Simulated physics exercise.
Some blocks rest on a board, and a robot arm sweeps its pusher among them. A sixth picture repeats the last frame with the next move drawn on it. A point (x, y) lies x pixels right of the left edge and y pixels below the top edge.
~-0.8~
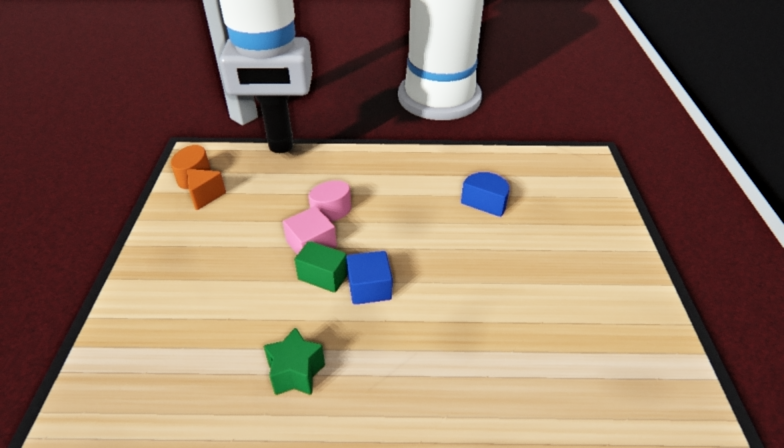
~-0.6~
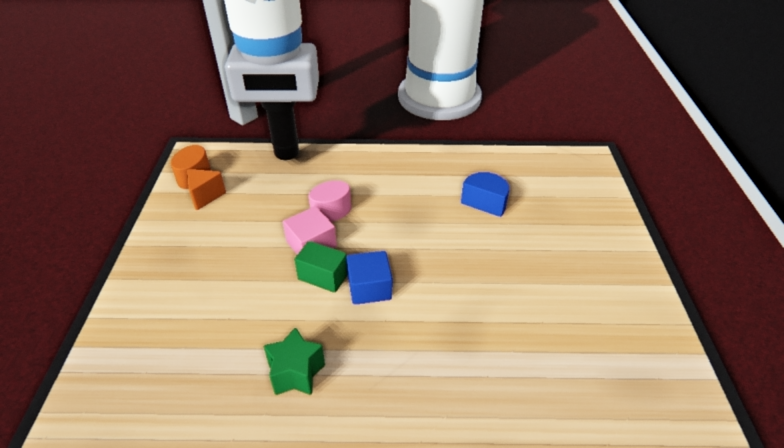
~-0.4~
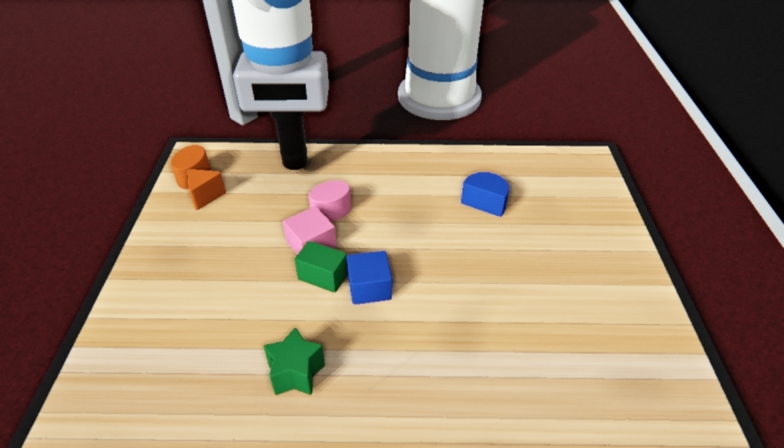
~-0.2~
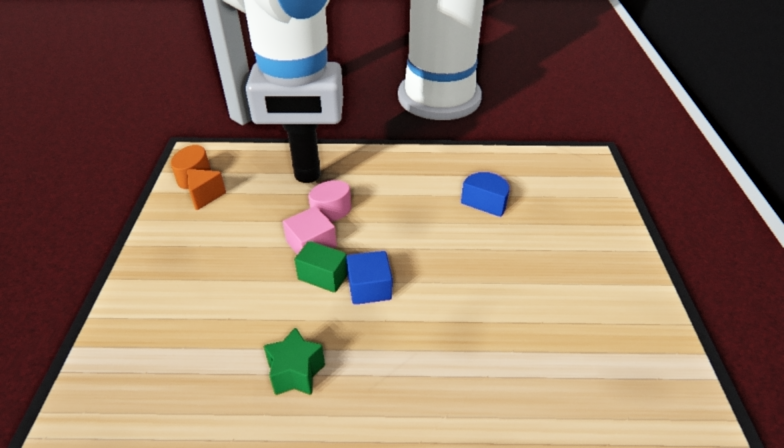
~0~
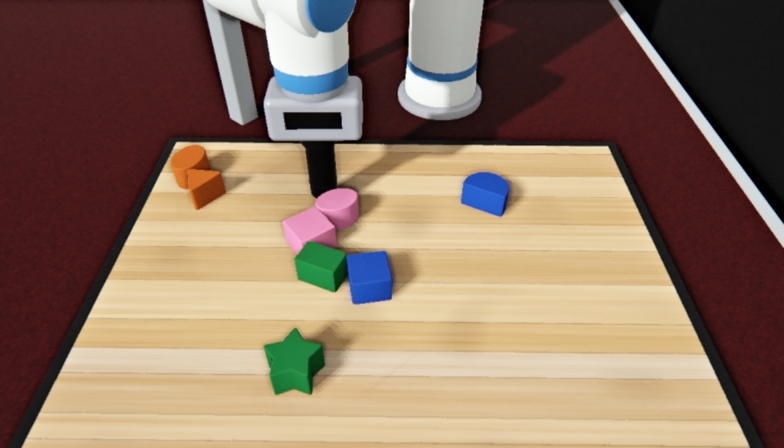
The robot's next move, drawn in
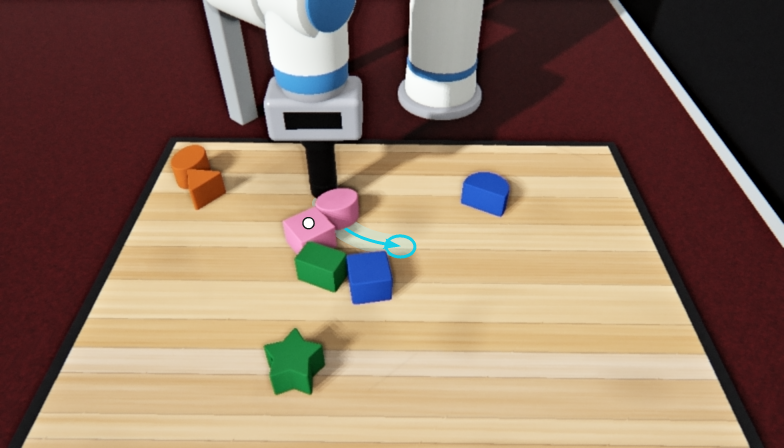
The video shows a robot arm moving its black pusher down and to the right across a wooden board of colored blocks, then nudging the pink rounded block slightly while the other blocks stay still.
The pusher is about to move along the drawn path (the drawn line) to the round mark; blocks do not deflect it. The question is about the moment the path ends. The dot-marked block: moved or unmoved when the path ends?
The block stays on its spot.
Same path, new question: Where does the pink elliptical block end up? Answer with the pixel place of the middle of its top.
At the end it should sit near (407, 249).
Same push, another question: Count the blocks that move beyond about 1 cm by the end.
Answer: 1.
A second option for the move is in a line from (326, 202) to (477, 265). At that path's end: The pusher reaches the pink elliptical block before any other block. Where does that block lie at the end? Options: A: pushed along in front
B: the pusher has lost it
B
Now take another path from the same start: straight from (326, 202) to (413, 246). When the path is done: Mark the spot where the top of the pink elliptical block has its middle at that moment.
It comes to (361, 226).
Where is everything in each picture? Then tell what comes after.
In the first frame, tip of the pusher at (281, 147), middles of tops, pink square block at (309, 223), pink elliptical block at (329, 191), blue square block at (369, 267).
In the second frame, pusher at (287, 154), nothing pushed.
In the third frame, pusher at (295, 163), nothing pushed.
In the fourth frame, pusher at (308, 176), nothing pushed.
In the fifth frame, pusher at (324, 192), pink square block at (309, 223), pink elliptical block at (337, 199), blue square block at (369, 267).
The line goes from (326, 202) via (339, 223) and (366, 239), ending at (400, 246); the dot is on the pink square block.
On the path given first. One third of the way, pusher at (338, 213); pink elliptical block at (357, 218).
Two thirds of the way, pusher at (366, 229); pink elliptical block at (383, 237).
At the end, pusher at (401, 236); pink square block unmoved; pink elliptical block at (407, 249), turned 45° clockwise; blue square block at (372, 271), turned 20° clockwise.
